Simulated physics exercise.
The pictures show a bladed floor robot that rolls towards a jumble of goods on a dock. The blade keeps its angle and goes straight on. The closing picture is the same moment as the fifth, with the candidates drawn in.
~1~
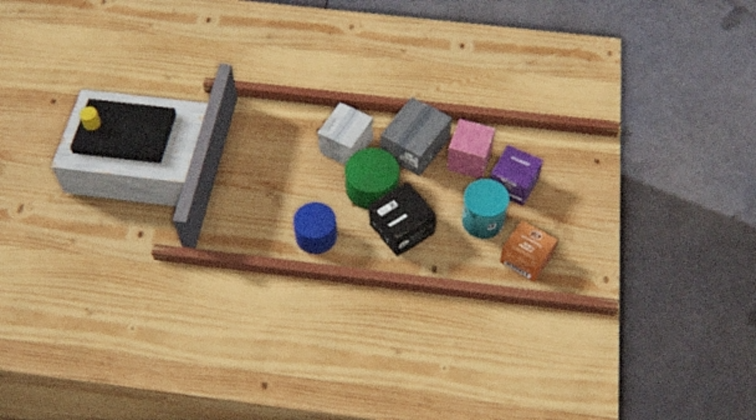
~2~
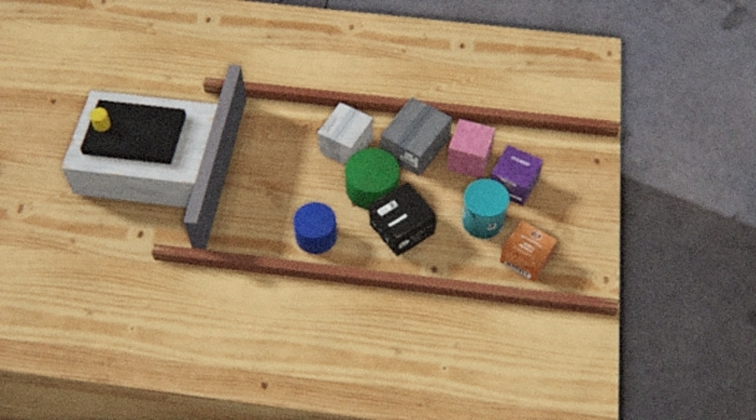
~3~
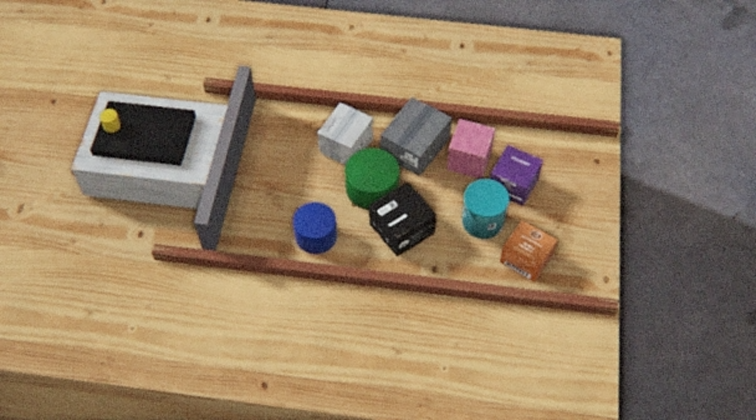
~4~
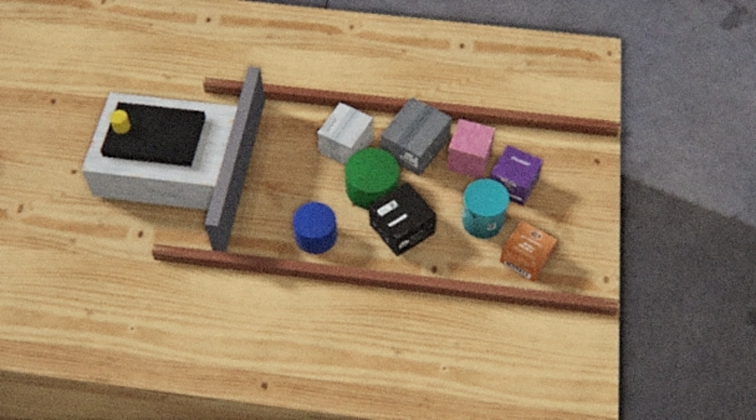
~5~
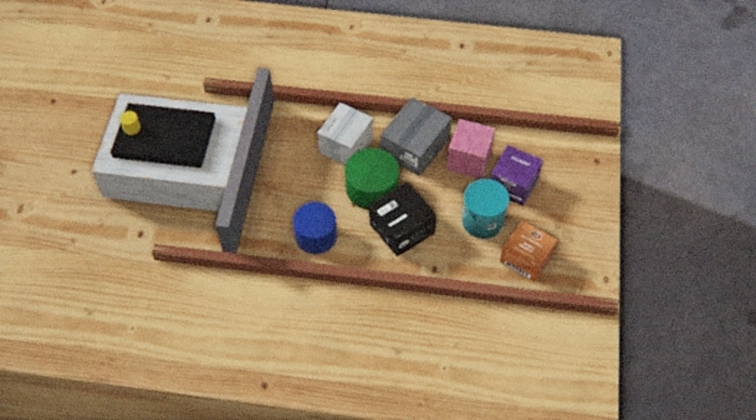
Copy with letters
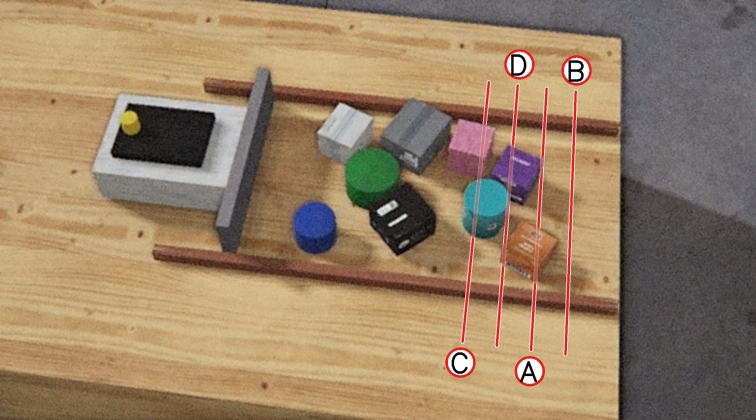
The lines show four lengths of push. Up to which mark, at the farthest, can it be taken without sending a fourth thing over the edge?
At A, and not beyond.
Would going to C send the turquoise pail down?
By then, no.
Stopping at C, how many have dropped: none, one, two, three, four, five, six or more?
In all, none.
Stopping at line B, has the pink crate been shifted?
Yes.
On the marked copy, A at (540, 208); B at (571, 212); C at (477, 201); D at (508, 205).
Taking A. A third of the way, robot (275, 146); grey box (433, 136); blue canister (368, 234).
Two thirds of the way, robot (381, 158); purple box (579, 193); pink crate (572, 158).
When it is over, robot (464, 167); pink crate over the edge; turquoise pail over the edge; three fallen.
As for the rest, B drops six; C is within the limit but short; D is within the limit but short.
